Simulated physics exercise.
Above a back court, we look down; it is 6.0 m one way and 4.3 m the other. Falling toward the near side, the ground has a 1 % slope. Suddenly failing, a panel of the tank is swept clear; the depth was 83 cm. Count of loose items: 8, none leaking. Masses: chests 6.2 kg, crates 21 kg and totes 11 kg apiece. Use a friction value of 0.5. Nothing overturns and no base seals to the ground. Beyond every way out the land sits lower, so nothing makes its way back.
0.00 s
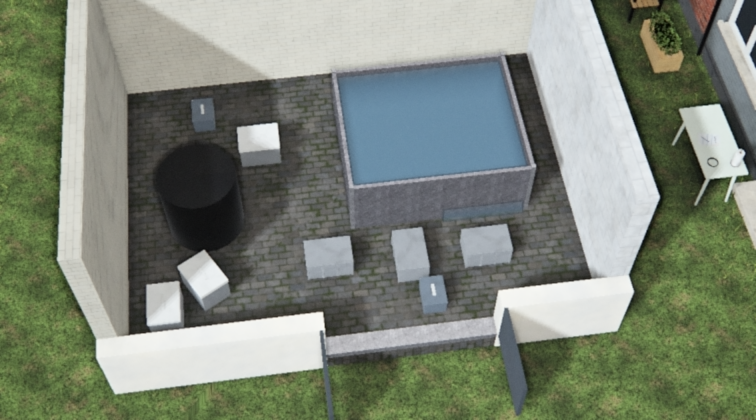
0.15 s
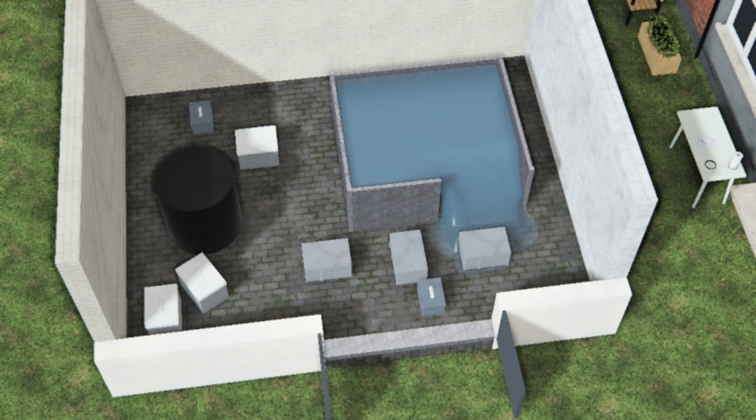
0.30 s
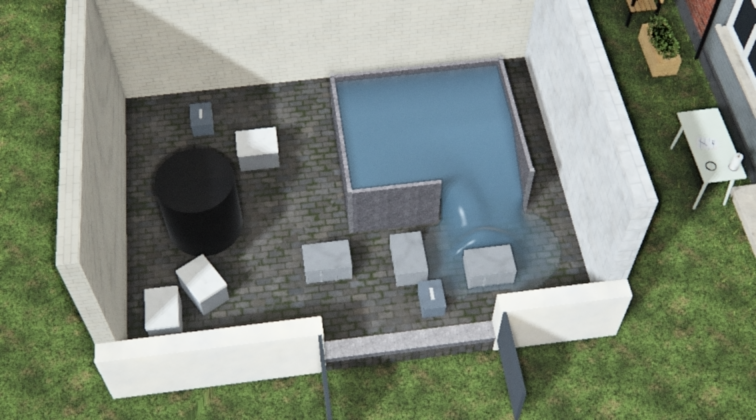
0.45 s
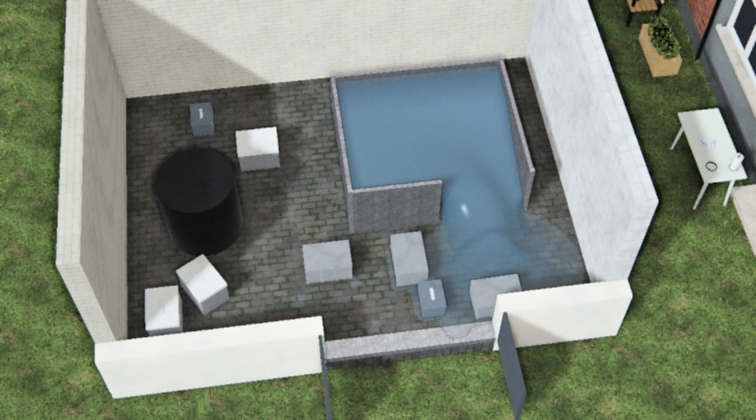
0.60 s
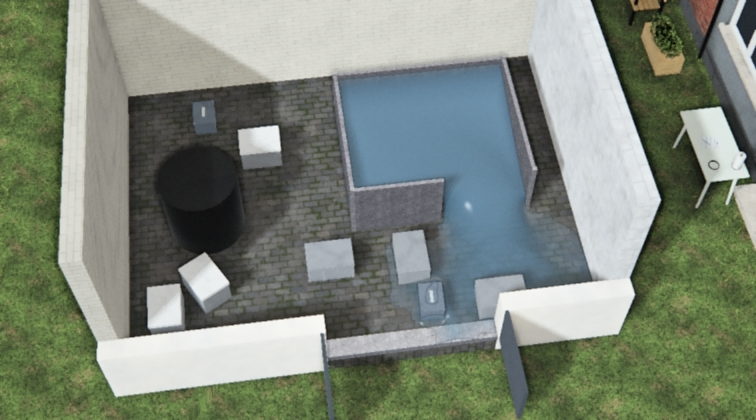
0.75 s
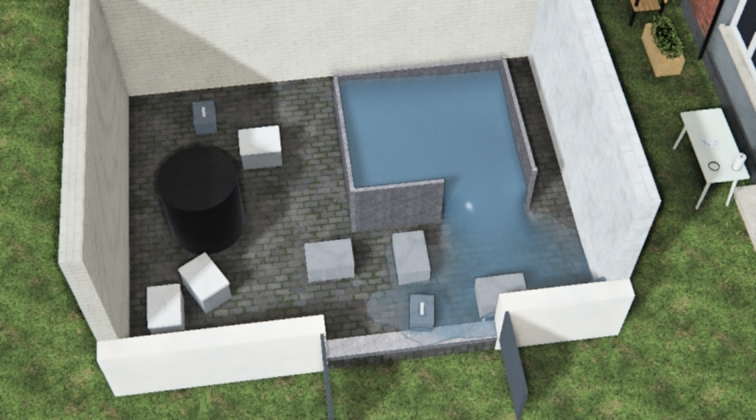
In this clip, part of a raised pool's front wall gives way in a walled courtyard and water spreads over the paving, pushing a pale block toward the front wall, then shifting a small grey box slightly left.
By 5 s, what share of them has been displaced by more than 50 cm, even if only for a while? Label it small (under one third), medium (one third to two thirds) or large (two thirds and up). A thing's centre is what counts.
Medium.
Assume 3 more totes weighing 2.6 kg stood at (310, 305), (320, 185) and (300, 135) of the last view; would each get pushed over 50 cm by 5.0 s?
Answers in order are crosses the line, does not cross and does not cross.
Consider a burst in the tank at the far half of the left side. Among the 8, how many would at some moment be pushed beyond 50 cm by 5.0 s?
That gives 7 of them.
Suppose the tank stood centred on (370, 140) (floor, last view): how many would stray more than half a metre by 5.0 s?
Result: 3.
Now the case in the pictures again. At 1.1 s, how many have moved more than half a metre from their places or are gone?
By my tally, 2.
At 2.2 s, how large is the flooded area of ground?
That flooded area is roughly 11.0 m2.
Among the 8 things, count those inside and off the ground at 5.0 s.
The number is 2.
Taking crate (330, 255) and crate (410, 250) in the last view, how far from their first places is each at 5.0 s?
0 cm and 10 cm.
After 1.1 s 2 of 8 are over 50 cm from their spots; 1 afloat.
After 2.2 s 2 of 8 are over 50 cm from their spots; 0 afloat.
After 3.5 s 2 of 8 are over 50 cm from their spots; 0 afloat.
After 5.0 s 3 of 8 are over 50 cm from their spots, and 3 have been at some point; 2 afloat.
